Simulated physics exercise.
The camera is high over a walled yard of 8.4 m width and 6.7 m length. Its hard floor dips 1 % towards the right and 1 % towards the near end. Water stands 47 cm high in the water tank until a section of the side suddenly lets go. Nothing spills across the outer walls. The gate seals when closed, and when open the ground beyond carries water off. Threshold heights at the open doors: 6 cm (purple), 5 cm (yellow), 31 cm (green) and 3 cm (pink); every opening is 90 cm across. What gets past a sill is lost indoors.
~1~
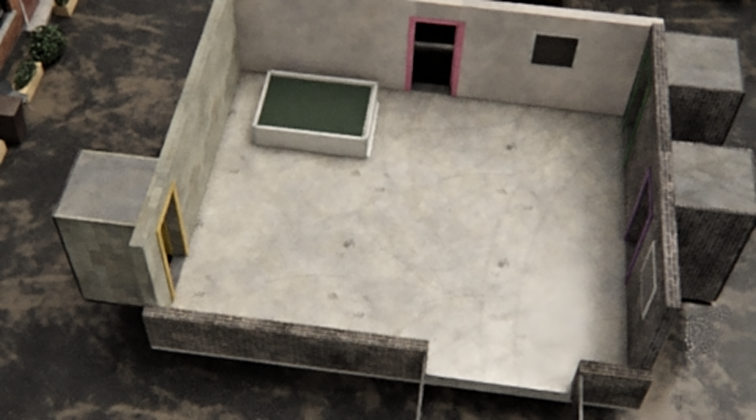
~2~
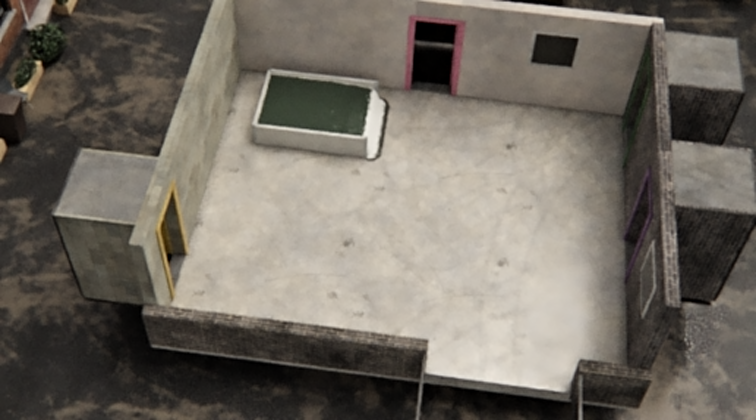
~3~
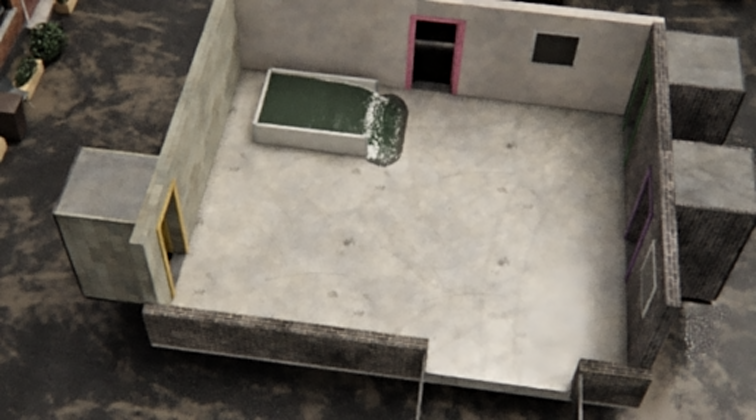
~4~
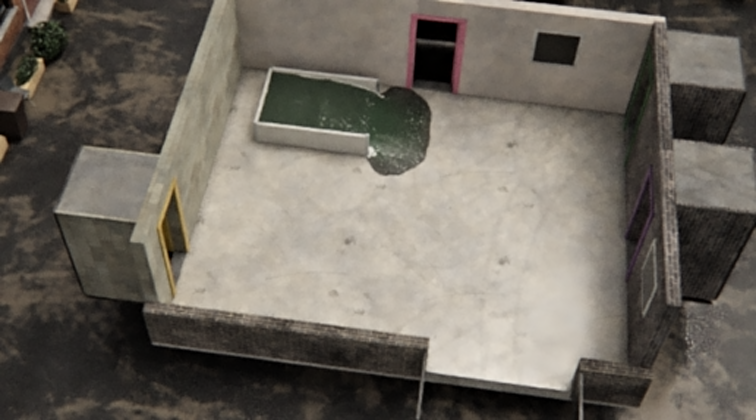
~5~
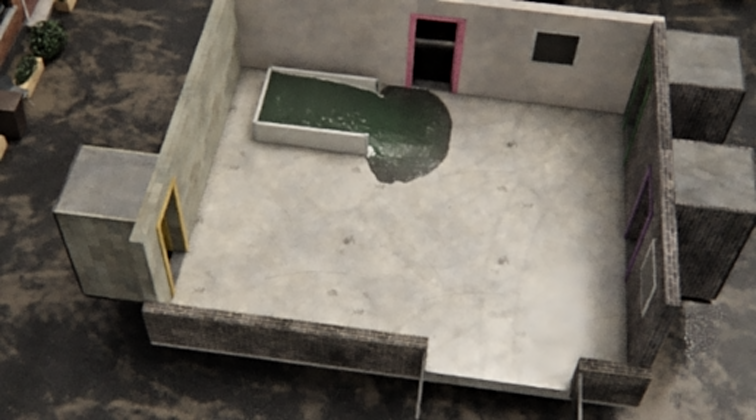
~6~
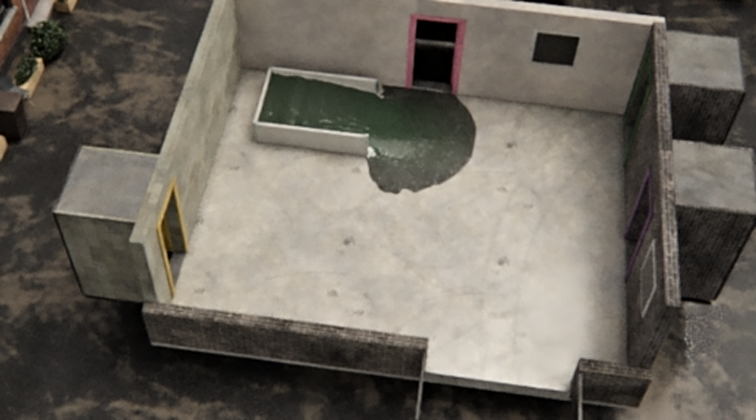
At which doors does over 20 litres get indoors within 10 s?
The water let in: At the purple door it goes over the limit; at the yellow door it does not reach the limit; at the green door it stays under the limit; at the pink door it passes the limit.
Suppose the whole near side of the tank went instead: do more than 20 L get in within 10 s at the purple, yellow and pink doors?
Against that limit: Purple not over, yellow past it, pink below.
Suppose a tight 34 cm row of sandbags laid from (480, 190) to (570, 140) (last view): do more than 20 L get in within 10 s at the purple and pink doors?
Against that limit: Purple not over, pink past it.
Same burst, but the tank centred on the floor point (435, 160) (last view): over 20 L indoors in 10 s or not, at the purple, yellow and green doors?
Against that limit: Purple past it, yellow below, green not over.
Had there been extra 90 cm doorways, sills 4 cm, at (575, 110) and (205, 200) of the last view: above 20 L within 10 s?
In that order: Over, below.
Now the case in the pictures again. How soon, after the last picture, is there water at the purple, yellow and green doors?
Arrival: Purple 2.2 s, yellow not within the 10 s, green 1.3 s.
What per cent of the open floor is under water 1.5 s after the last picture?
Some 35 per cent of it.
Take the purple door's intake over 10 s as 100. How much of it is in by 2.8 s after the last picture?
Some 15 per cent by then.
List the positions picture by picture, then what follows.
In the first frame, the water tank at (317, 107) is whole and still, 47 cm deep.
In the second frame, water pours out at (370, 121) and has run 0.8 m, to (372, 158); typically 9 cm deep outside, 47 cm at the water tank's back.
In the third frame, the front is at (383, 163), 1.0 m from the gap at (370, 122); 1.1 m2 of floor is under water; 47 cm left at the back of the water tank.
In the fourth frame, the front is at (417, 162), 1.4 m from the gap at (371, 121); 2.2 m2 of floor is under water; 47 cm left at the back of the water tank.
In the fifth frame, water pours out at (370, 121) and has run 1.7 m, to (440, 157); typically 6 cm deep outside, 47 cm at the water tank's back.
In the sixth frame, the front is at (466, 157), 2.2 m from the gap at (370, 122); 4.6 m2 of floor is under water; 46 cm left at the back of the water tank.
Then, 0.7 s after the last picture water covers 20 % of the floor and is deepest (21 cm) near (379, 139); purple door not reached, yellow door not reached, green door not reached, pink door 9 cm at the sill, 4 L in.
Then, 1.5 s after the last picture water covers 35 % of the floor and is deepest (18 cm) near (380, 133); purple door not reached, yellow door not reached, green door 9 cm at the sill, 0 L in, pink door 9 cm at the sill, 22 L in.
Then, 2.8 s after the last picture water covers 40 % of the floor and is deepest (25 cm) near (611, 118); purple door 12 cm at the sill, 5 L in, yellow door not reached, green door 24 cm at the sill, 0 L in, pink door 6 cm at the sill, 48 L in.
Then, 5.3 s after the last picture water covers 45 % of the floor and is deepest (19 cm) near (611, 385); purple door 8 cm at the sill, 33 L in, yellow door not reached, green door 11 cm at the sill, 0 L in, pink door 3 cm at the sill, 60 L in.
Then, 9.3 s after the last picture water covers 50 % of the floor and is deepest (12 cm) near (611, 385); purple door 5 cm at the sill, 36 L in, yellow door not reached, green door 5 cm at the sill, 0 L in, pink door 1 cm at the sill, 60 L in.
